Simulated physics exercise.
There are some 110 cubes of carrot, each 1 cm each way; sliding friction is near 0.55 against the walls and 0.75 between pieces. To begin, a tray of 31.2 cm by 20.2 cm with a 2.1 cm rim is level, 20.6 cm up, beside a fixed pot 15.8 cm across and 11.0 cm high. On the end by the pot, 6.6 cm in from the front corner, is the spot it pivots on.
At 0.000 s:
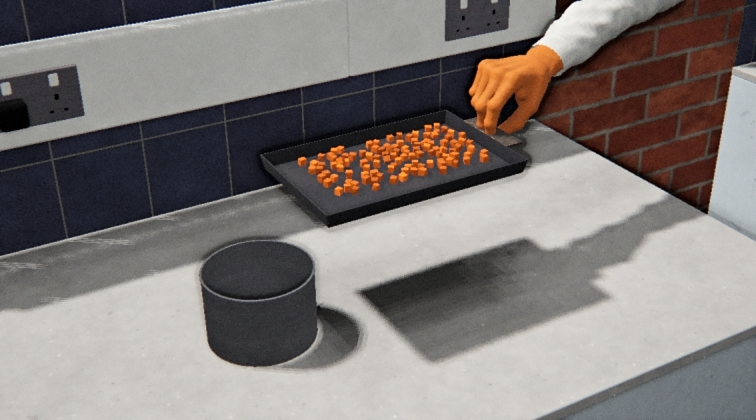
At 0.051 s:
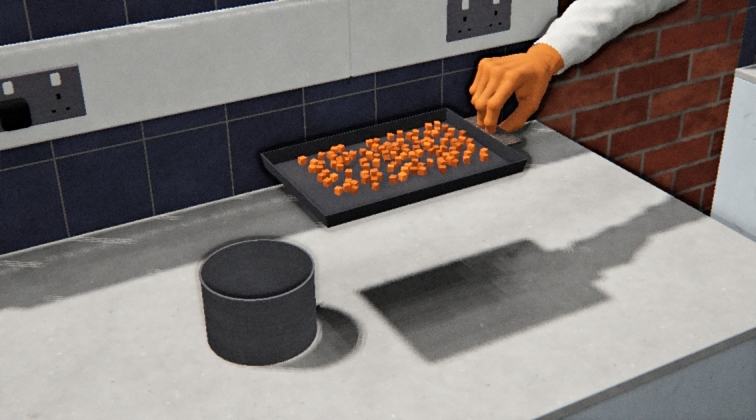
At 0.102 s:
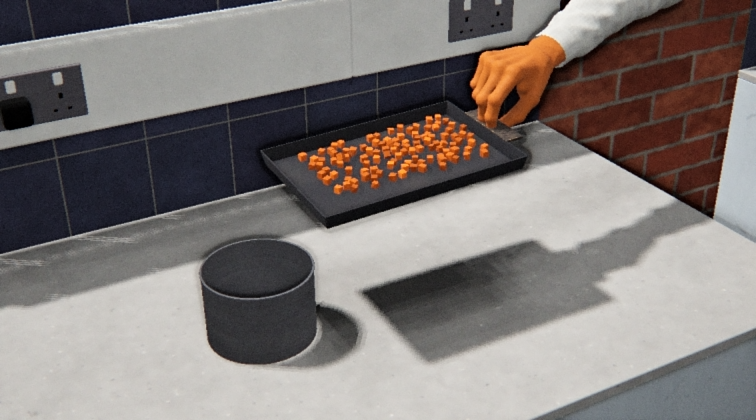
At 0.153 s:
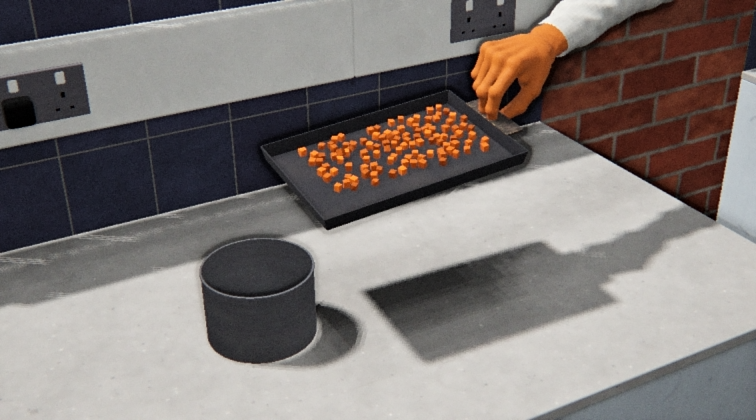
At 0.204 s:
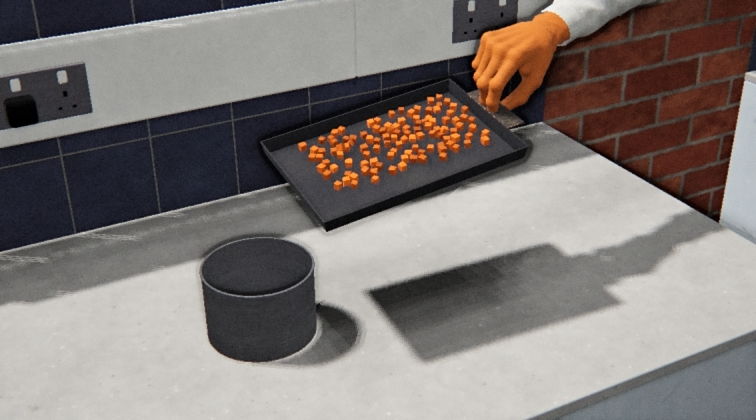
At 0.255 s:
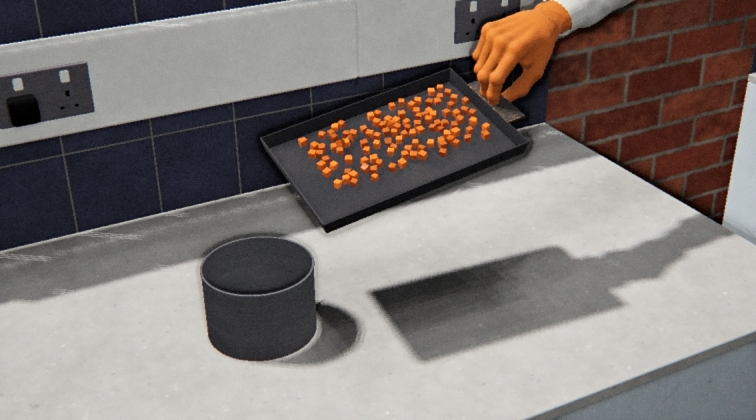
An orange hand raises the right end of a dark tray scattered with carrot cubes.
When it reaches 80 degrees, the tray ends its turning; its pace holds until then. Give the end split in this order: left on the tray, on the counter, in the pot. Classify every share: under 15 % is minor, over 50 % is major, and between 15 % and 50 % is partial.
Tray: Partial, counter: Major, pot: Minor.
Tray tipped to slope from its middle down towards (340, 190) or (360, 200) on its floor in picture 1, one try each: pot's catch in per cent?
First try: Around 40 percent; second try: Around 5 percent.
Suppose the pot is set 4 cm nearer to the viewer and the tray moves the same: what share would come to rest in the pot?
Then close to 5 per cent.
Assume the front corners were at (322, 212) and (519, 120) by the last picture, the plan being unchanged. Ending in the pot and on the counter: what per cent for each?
The pot gets 30 and the counter 20.
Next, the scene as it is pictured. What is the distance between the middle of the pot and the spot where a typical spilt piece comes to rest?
I'd say around 22 centimetres.
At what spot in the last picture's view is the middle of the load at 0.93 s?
I'd put it close to (353, 230).
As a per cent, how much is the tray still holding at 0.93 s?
I'd say close to 65 per cent.
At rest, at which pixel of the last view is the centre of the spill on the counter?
Roughly at pixel (314, 409) in the last view.
After 0.66 s, tilt 46 degrees; the tray holds 100 %, the pot 0 %.
After 0.93 s, tilt 67 degrees; the tray holds 65 %, the pot 0 %.
Then, at 1.30 s, tilt 80 degrees; the tray holds 40 %, the pot 0 %.
In the end, at 2.6 s, tray 40 %, counter 60 %, pot 0 %.
